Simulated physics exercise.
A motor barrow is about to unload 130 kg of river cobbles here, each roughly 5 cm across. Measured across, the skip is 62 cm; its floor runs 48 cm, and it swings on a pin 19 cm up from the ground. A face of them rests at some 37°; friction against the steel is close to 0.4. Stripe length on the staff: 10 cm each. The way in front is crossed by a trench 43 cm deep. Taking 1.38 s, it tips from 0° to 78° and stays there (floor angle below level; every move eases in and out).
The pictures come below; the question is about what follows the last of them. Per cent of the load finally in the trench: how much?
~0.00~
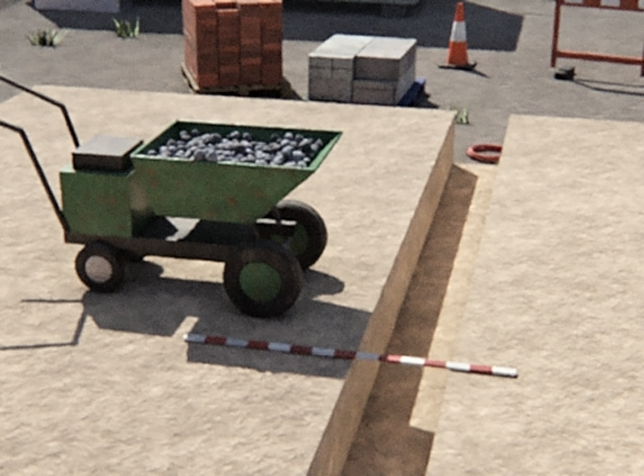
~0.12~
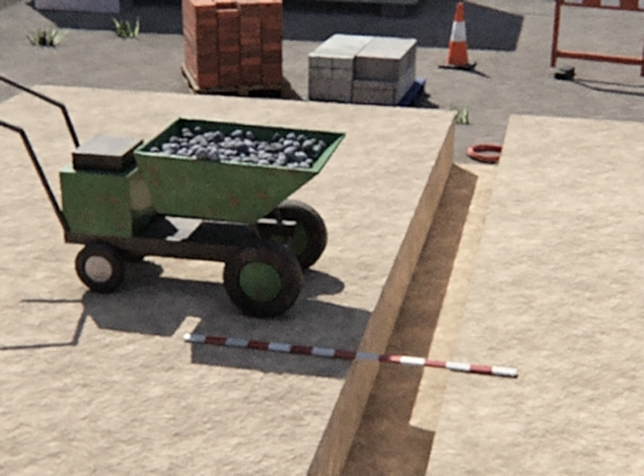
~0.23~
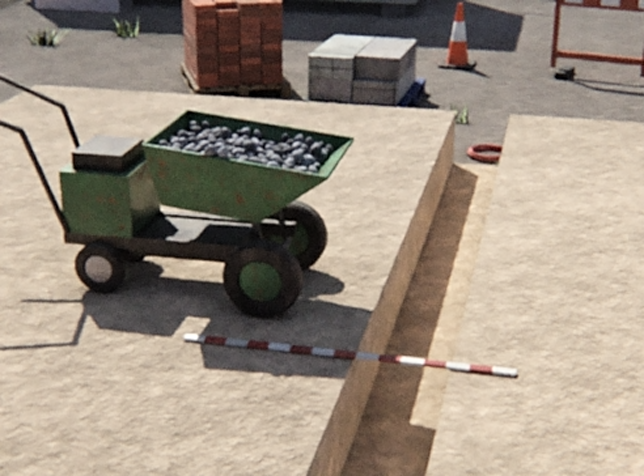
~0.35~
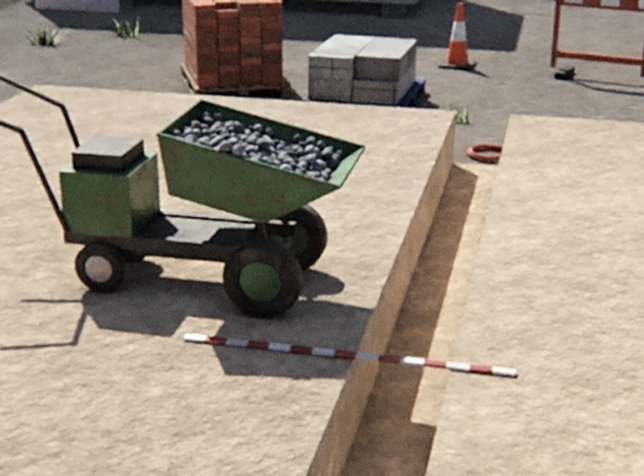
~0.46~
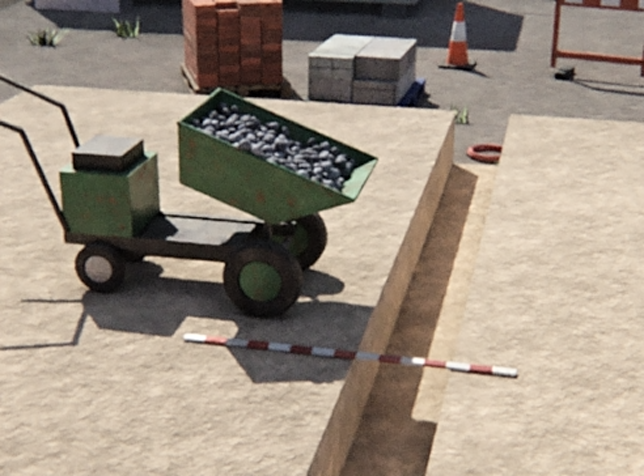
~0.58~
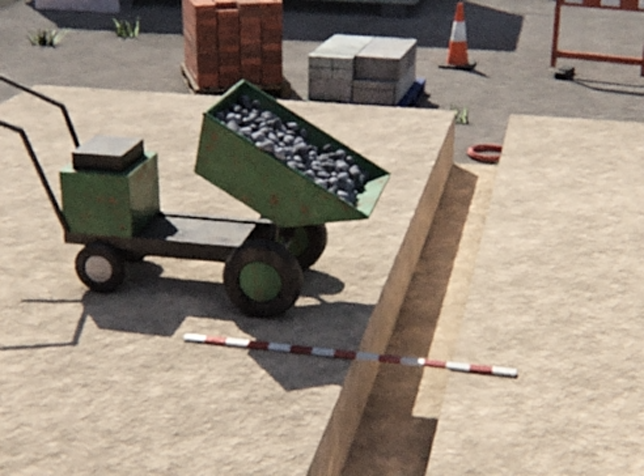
Approx. 99 %.
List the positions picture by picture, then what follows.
The skip is at 0°, its lip at (315, 171); the top of the load is at (276, 145), in the first picture.
The skip is at 2°, its lip at (318, 173); the top of the load is at (232, 143); the stones move at 0.2 m/s on average, in the second picture.
Lip at (327, 178), floor tilted 6°, highest stones at (200, 134); the stones move at 0.4 m/s on average, in the third picture.
The skip is at 12°, its lip at (340, 188); the top of the load is at (210, 125); the stones move at 0.6 m/s on average, in the fourth picture.
The skip is at 21°, its lip at (354, 201); the top of the load is at (221, 116); the stones move at 0.7 m/s on average, in the fifth picture.
Lip at (368, 218), floor tilted 30°, highest stones at (241, 110); the stones move at 0.8 m/s on average, in the sixth picture.
After 1.0 s the floor is at 66°; 98 % in the skip, 2 % in the trench; the foremost stones are at (418, 275).
After 1.5 s the floor is at 78°; 21 % in the skip, 78 % in the trench, 1 % past the trench; the foremost stones are at (491, 318).
After 1.8 s the floor is at 78°; 1 % in the skip, 98 % in the trench, 1 % past the trench; the foremost stones are at (524, 325).
After 3.8 s the floor is at 78°; 0 % in the skip, 99 % in the trench, 1 % past the trench; the foremost stones are at (532, 325).
